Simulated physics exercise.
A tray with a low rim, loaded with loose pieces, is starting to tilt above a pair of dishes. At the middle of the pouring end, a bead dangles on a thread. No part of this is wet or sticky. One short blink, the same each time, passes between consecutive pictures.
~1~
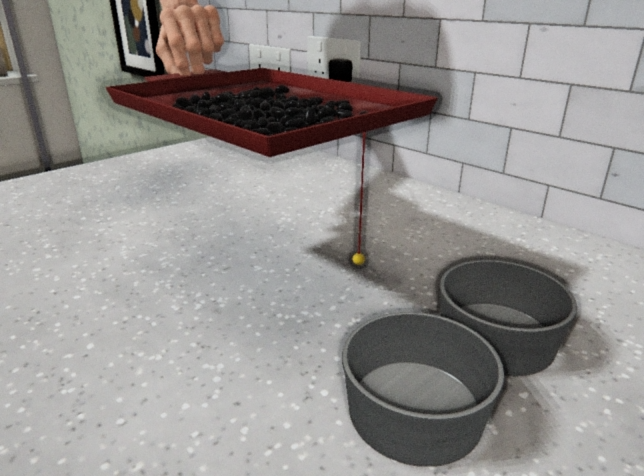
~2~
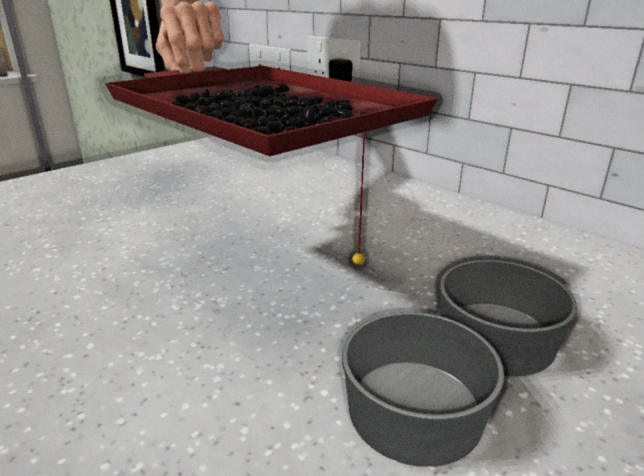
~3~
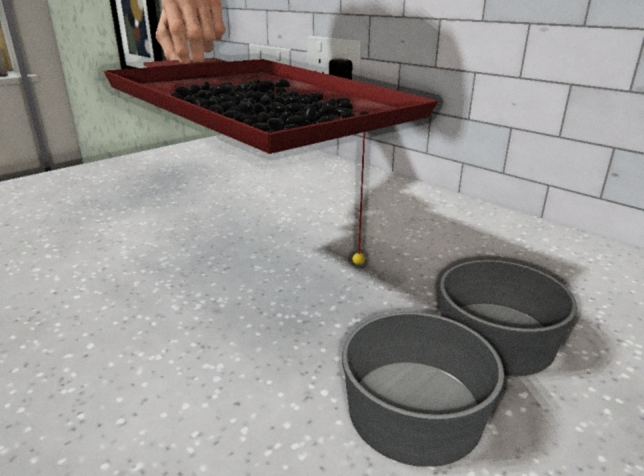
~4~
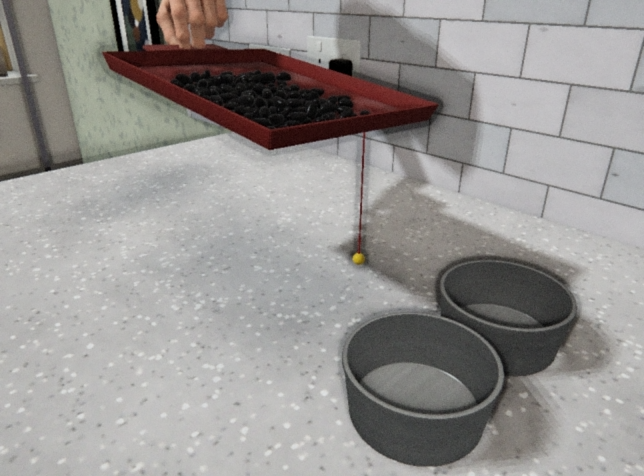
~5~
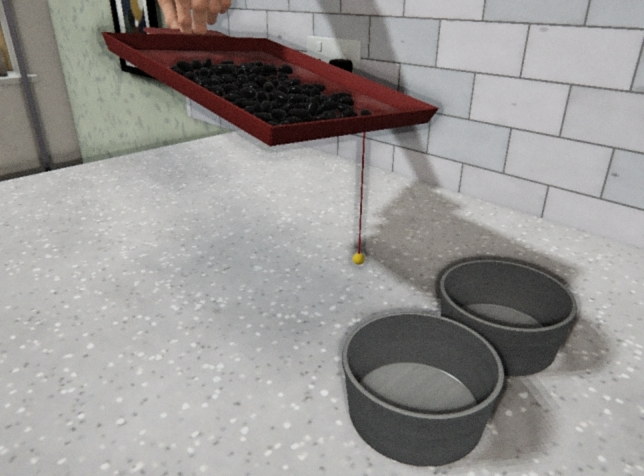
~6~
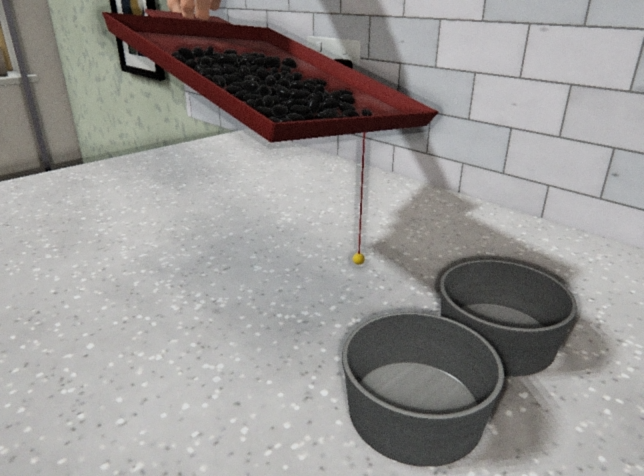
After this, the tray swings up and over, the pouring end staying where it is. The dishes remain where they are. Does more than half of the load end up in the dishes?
In the end the dishes save the lesser share of it.
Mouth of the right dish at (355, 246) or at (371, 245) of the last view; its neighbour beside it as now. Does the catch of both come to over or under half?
Together the dishes get less than a half first, then less than a half.
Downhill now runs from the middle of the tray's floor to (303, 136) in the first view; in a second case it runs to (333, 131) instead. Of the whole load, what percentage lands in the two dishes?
In turn some 10 and 30 per cent.
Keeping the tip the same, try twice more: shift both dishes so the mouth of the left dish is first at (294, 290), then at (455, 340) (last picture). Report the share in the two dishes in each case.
Roughly 50 % and 10 %.
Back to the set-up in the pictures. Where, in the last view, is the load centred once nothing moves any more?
At about (435, 289), give or take.
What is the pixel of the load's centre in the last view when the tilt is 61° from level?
Look close to (360, 83) in the last picture.
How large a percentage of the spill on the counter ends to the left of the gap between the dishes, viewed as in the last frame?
Close to 70 %.
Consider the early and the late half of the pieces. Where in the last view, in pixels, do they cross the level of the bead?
The opening part goes through (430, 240); what follows goes through (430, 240).
Soon, tray tipped steeply; nearly all on the tray; a stray few outside both; a stray few in the air.
A while on, tray tipped past a quarter turn; a stray few on the tray; a stray few in the left dish; a stray few in the right dish; most outside both; about a quarter in the air.
Towards the end, tray tipped past a quarter turn; a stray few in the left dish; a stray few in the right dish; nearly all outside both.
Finally, tray tipped past a quarter turn; a stray few in the left dish; a stray few in the right dish; nearly all outside both.
